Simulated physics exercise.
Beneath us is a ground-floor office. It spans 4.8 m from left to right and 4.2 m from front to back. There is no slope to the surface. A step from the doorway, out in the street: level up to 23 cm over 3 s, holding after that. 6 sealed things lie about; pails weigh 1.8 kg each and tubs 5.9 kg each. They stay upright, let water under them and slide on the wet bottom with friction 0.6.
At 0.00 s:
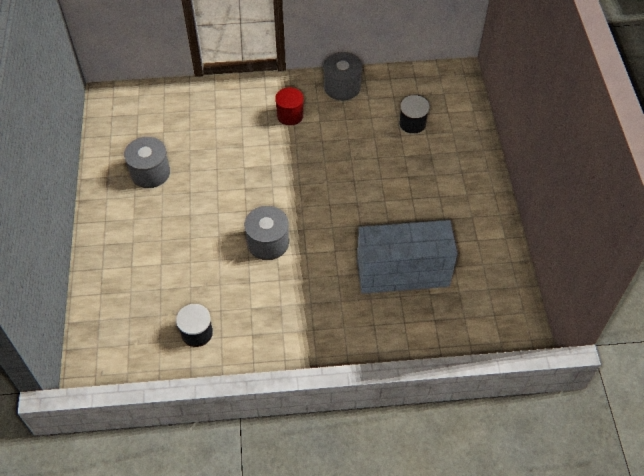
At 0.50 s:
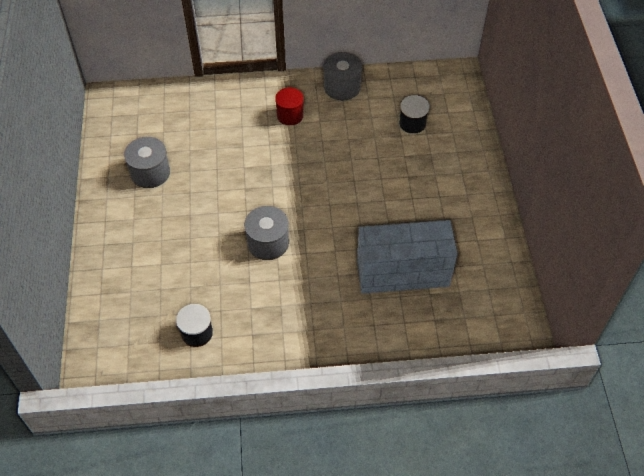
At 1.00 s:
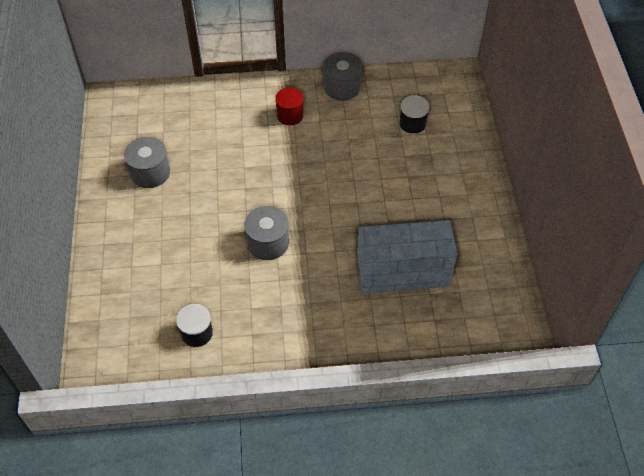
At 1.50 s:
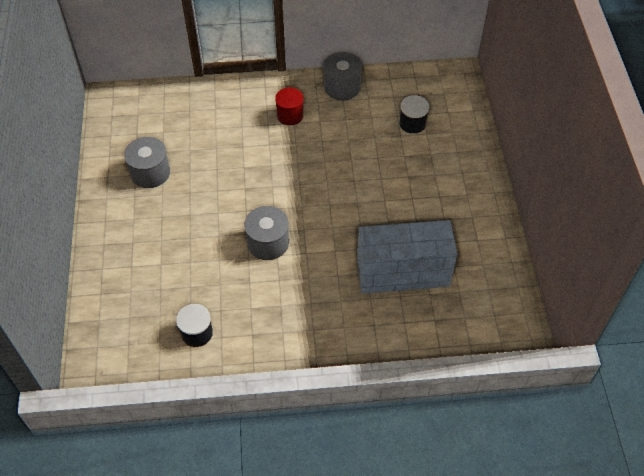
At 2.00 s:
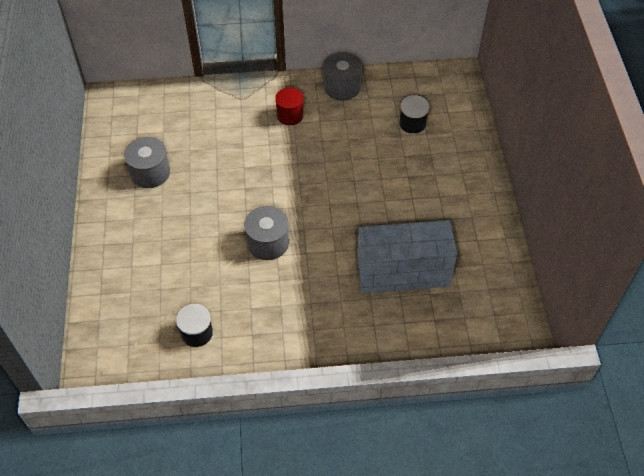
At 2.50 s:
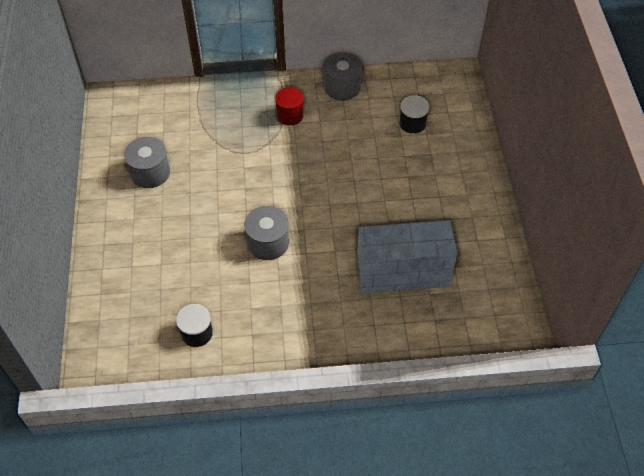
In a tiled room seen from above, the ground outside turned blue-green with water, then a thin, clear sheet crept in through the doorway near the red pail, while everything inside stayed still.
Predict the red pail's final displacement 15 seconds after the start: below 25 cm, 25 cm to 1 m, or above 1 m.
Its final displacement is 25 cm to 1 m.
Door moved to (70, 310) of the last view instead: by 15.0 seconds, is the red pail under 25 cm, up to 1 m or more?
Then the red pail ends far away.
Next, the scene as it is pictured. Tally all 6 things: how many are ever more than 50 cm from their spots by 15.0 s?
The total is 6.
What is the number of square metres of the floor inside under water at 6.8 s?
Flooded: Near 17 m2.
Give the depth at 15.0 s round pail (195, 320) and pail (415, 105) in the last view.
I'd estimate 11 cm for the first and 4 cm for the second.
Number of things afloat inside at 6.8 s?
By my count, 4.
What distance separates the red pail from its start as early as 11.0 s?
Shift: About 200 cm.
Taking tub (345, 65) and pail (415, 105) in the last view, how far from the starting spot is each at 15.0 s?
Net displacement, in order: 100 cm; 100 cm.
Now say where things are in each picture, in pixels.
In the first frame, the red pail at (289, 98) rests on the ground; water covers 0.0 m2; 0 of 6 have shifted.
In the second frame, the red pail at (289, 98) rests on the ground; water covers 0.0 m2; 0 of 6 have shifted.
In the third frame, the red pail at (289, 98), on the bottom; 0.0 m2 under water; 0 of 6 have shifted.
In the fourth frame, the red pail at (289, 98), on the bottom; 0.0 m2 under water; 0 of 6 have shifted.
In the fifth frame, the red pail at (289, 98), on the bottom; water covers 0.2 m2; 0 of 6 have shifted.
In the sixth frame, the red pail at (289, 98), on the bottom; 1.0 m2 under water; 0 of 6 have shifted.
After 3.5 s the red pail is near (335, 122), 0.6 m from its start, aground; 0 afloat.
After 6.8 s the red pail is near (469, 180), 2.3 m from its start, afloat; 4 afloat.
After 11.0 s the red pail is near (454, 57), 2.0 m from its start, afloat; 4 afloat.
After 15.0 s the red pail is near (343, 123), 0.7 m from its start, afloat; 6 afloat.
